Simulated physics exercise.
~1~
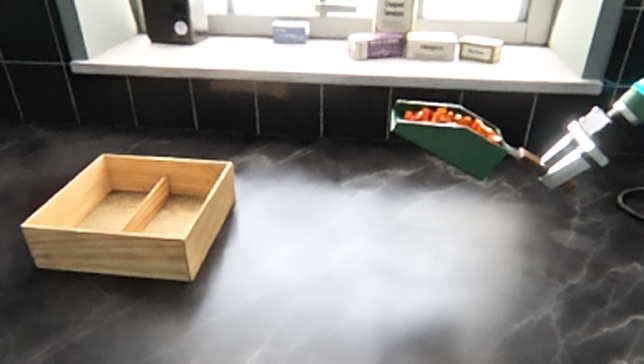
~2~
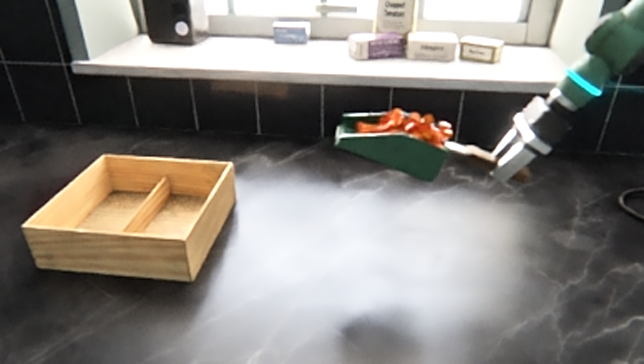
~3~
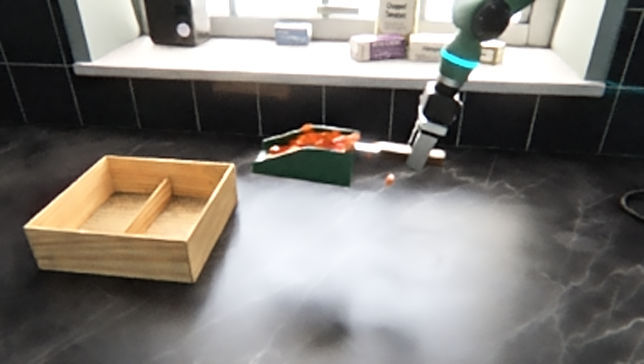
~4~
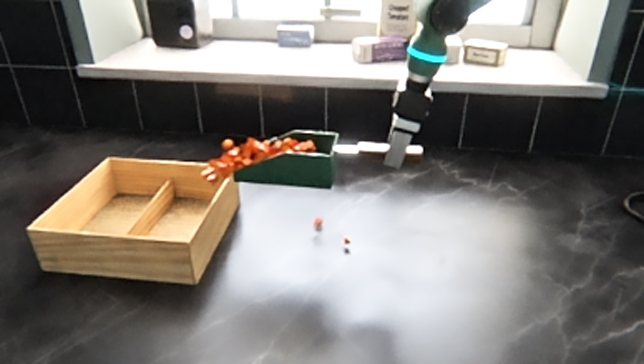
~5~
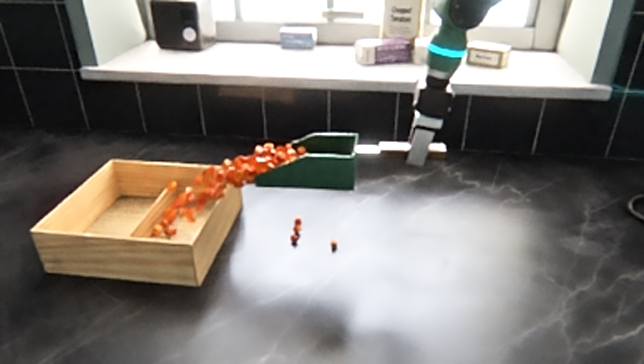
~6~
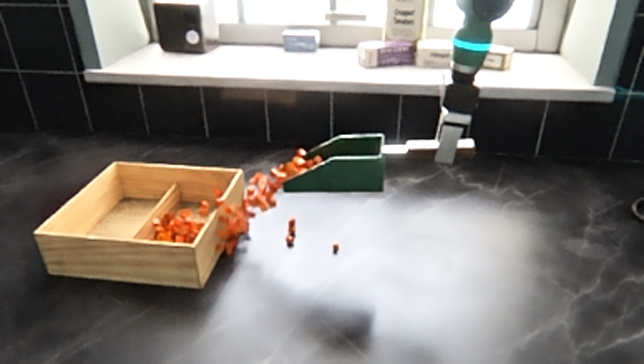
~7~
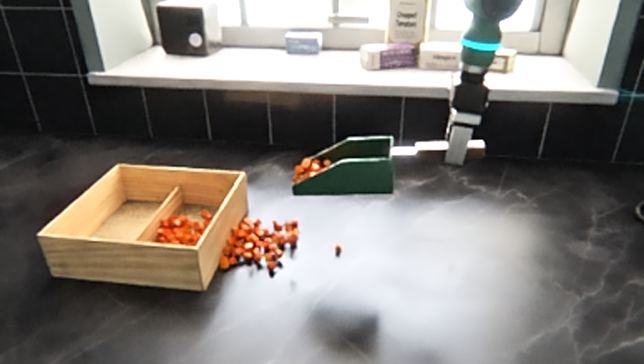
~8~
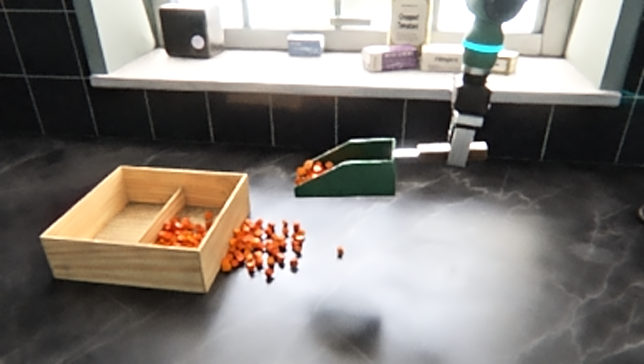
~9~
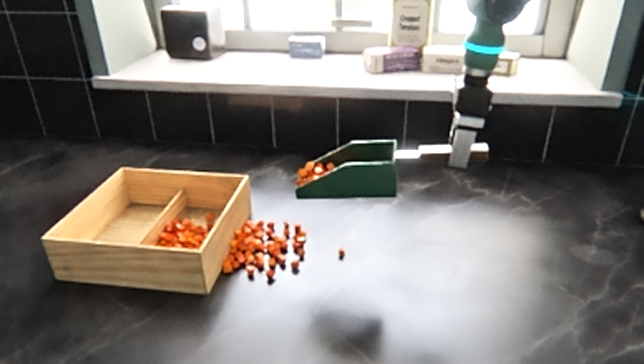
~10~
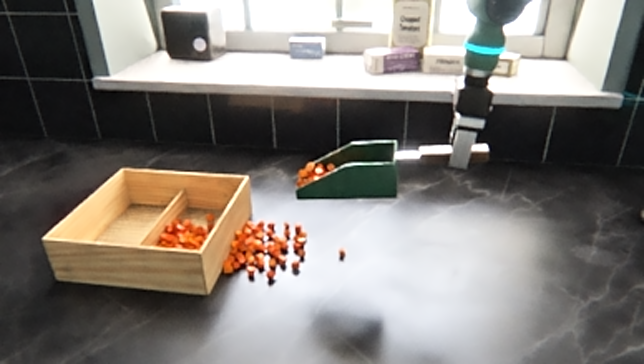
On a dark marbled counter by a window, a robot arm swung a green scoop of orange vegetable dice left toward a divided wooden box, then drew back as they poured out, leaving some in the near part, many on the counter and some in the scoop.
